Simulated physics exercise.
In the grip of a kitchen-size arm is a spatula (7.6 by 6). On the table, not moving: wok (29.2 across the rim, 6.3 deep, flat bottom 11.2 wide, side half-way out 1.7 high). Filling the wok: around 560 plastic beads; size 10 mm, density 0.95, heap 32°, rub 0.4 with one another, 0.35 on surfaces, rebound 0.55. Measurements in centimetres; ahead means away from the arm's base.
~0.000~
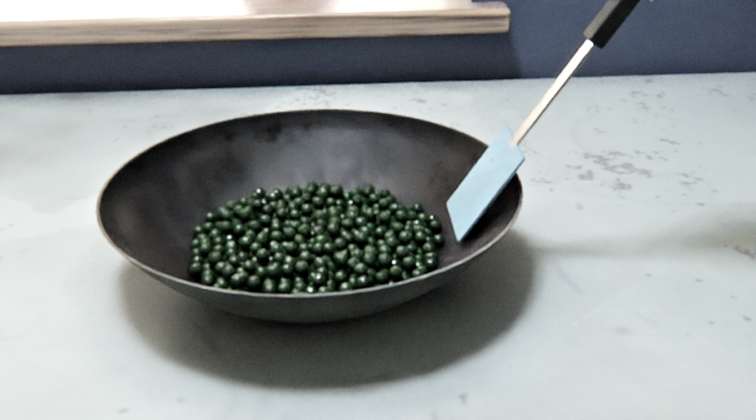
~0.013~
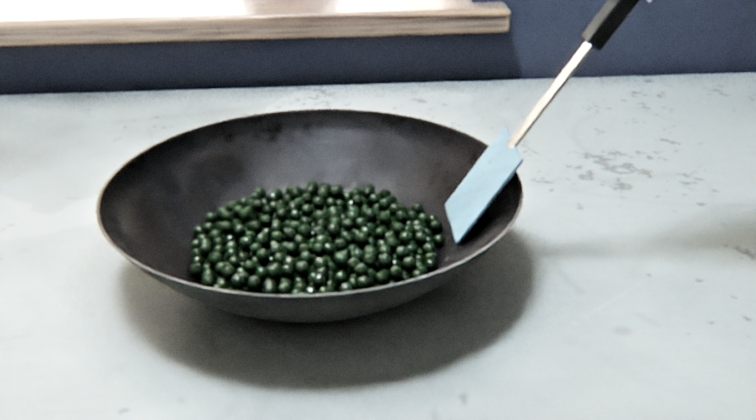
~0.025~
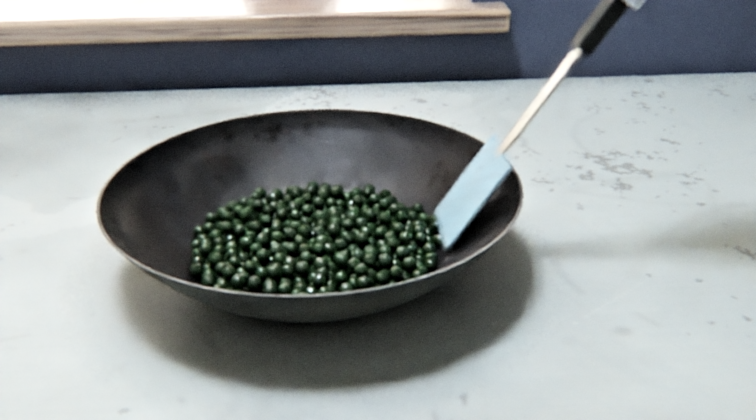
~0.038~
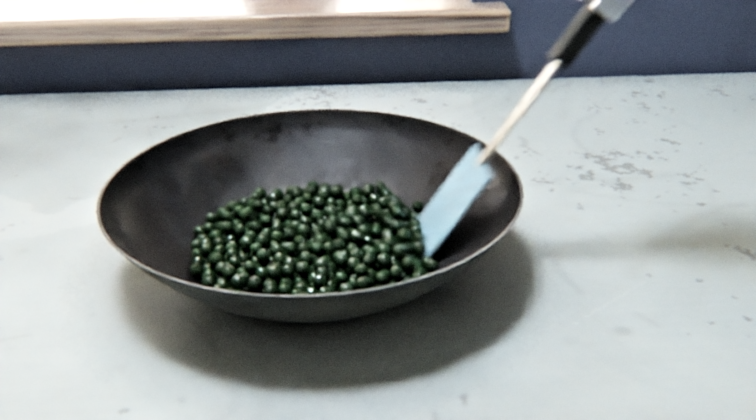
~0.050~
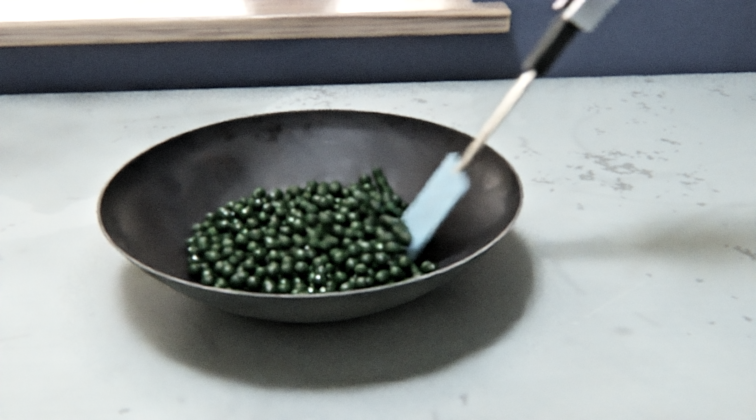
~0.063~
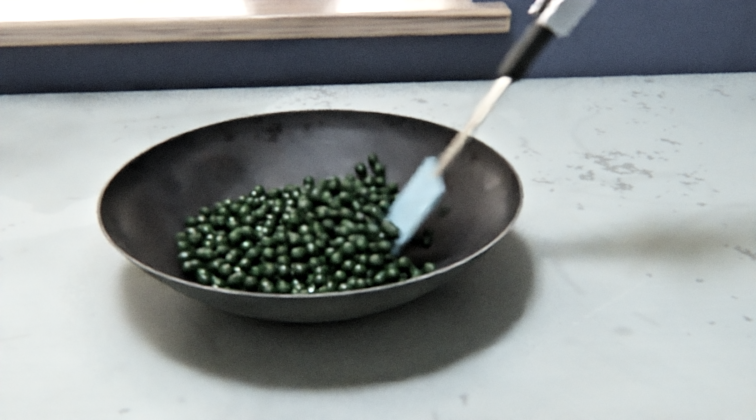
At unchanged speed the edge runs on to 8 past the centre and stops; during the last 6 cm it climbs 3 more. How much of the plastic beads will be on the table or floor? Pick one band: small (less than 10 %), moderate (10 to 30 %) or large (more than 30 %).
Moderate.
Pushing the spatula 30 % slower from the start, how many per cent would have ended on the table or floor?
5 per cent, about.
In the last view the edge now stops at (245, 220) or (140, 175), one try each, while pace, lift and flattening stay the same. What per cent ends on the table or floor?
Around 5 per cent for the first try and 30 per cent for the second.
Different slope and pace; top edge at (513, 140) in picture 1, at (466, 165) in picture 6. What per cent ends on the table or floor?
Roughly 5 %.
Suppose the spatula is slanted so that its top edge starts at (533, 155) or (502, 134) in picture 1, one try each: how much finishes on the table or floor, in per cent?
About 10 and 15 per cent.
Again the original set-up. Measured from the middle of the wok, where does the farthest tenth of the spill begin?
About 90 cm.
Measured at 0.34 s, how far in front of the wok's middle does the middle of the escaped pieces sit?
The distance is around 28 cm.
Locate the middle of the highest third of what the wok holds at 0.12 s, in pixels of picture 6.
I'd say close to (270, 221).
By 0.09 s, sloping 56°, highest piece 10 above the table; 560 in the wok, 1 on the blade or in flight.
By 0.12 s, sloping 56°, highest piece 16 above the table; 559 in the wok, 2 on the blade or in flight.
By 0.34 s, sloping 56°, highest piece 30 above the table; 476 in the wok, 39 on the table or floor, 46 on the blade or in flight.
By 1.39 s, sloping 56°, highest piece 5 above the table; 476 in the wok, 85 on the table or floor.
Final count, 476 in the wok, 85 on the table or floor. That is 15 % on the table or floor.
